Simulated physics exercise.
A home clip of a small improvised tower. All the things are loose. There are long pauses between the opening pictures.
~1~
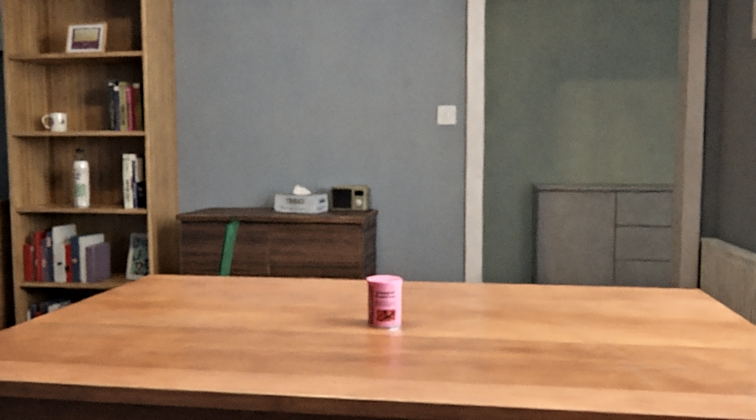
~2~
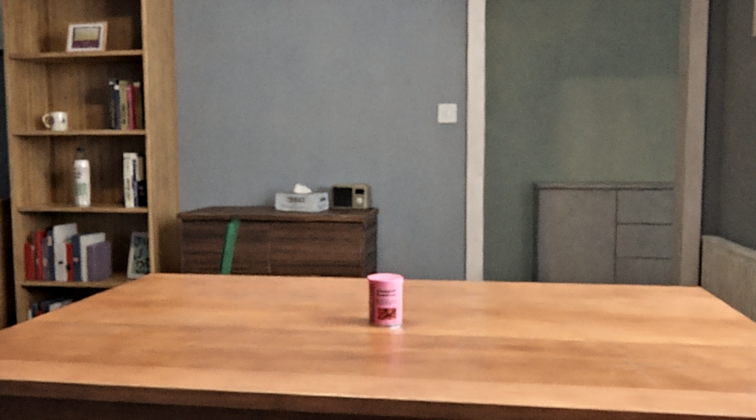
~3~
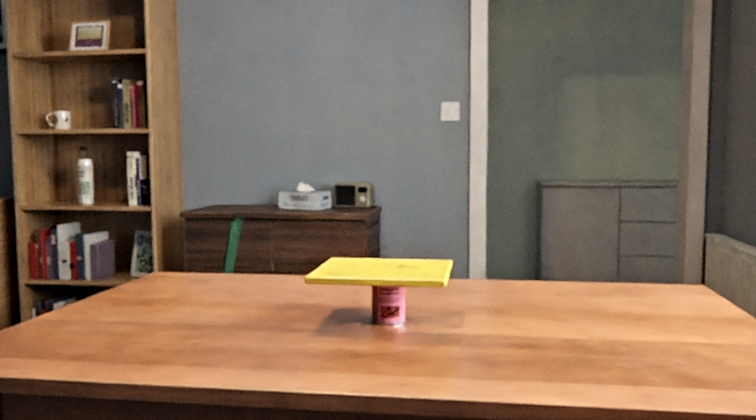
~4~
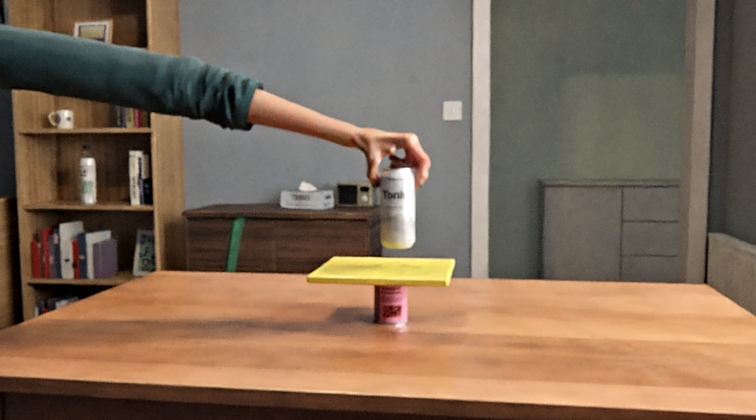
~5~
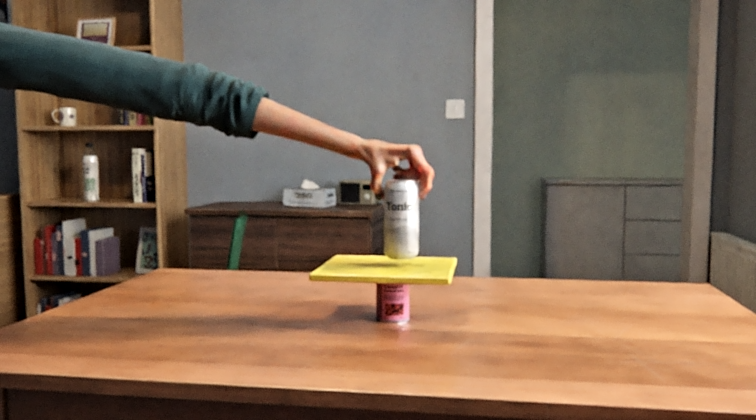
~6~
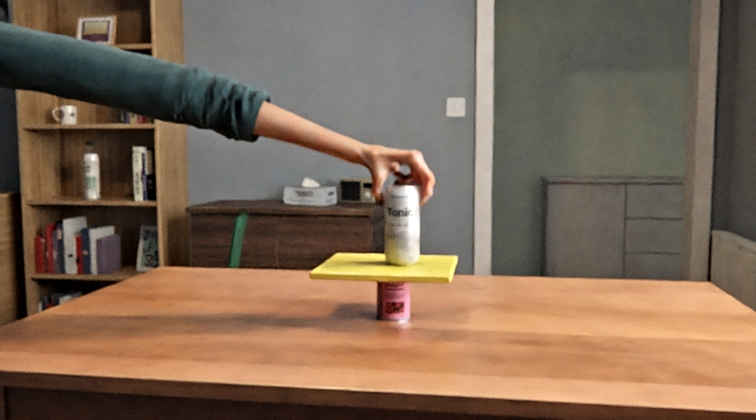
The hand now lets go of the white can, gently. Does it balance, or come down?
In the end the stack keeps its balance.
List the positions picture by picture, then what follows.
In the first picture, the last thing is not in view yet; pink tin (384, 302).
In the second picture, the last thing is not in view yet; pink tin (385, 300).
In the third picture, the last thing is not in view yet; pink tin (388, 298).
The fourth picture shows still above its spot; white can (397, 208); pink tin (390, 298).
The fifth picture shows still above its spot; white can (401, 219); pink tin (393, 296).
The sixth picture shows in place under the hand; white can (402, 225); pink tin (393, 294).
Then, 0.20 s later than the last frame, all is still.
Then, 0.40 s later than the last frame, white can resting near (402, 225).
When it is over, all 3 as before. End places, in pixels of the last picture, white can near (402, 225). The stack holds.
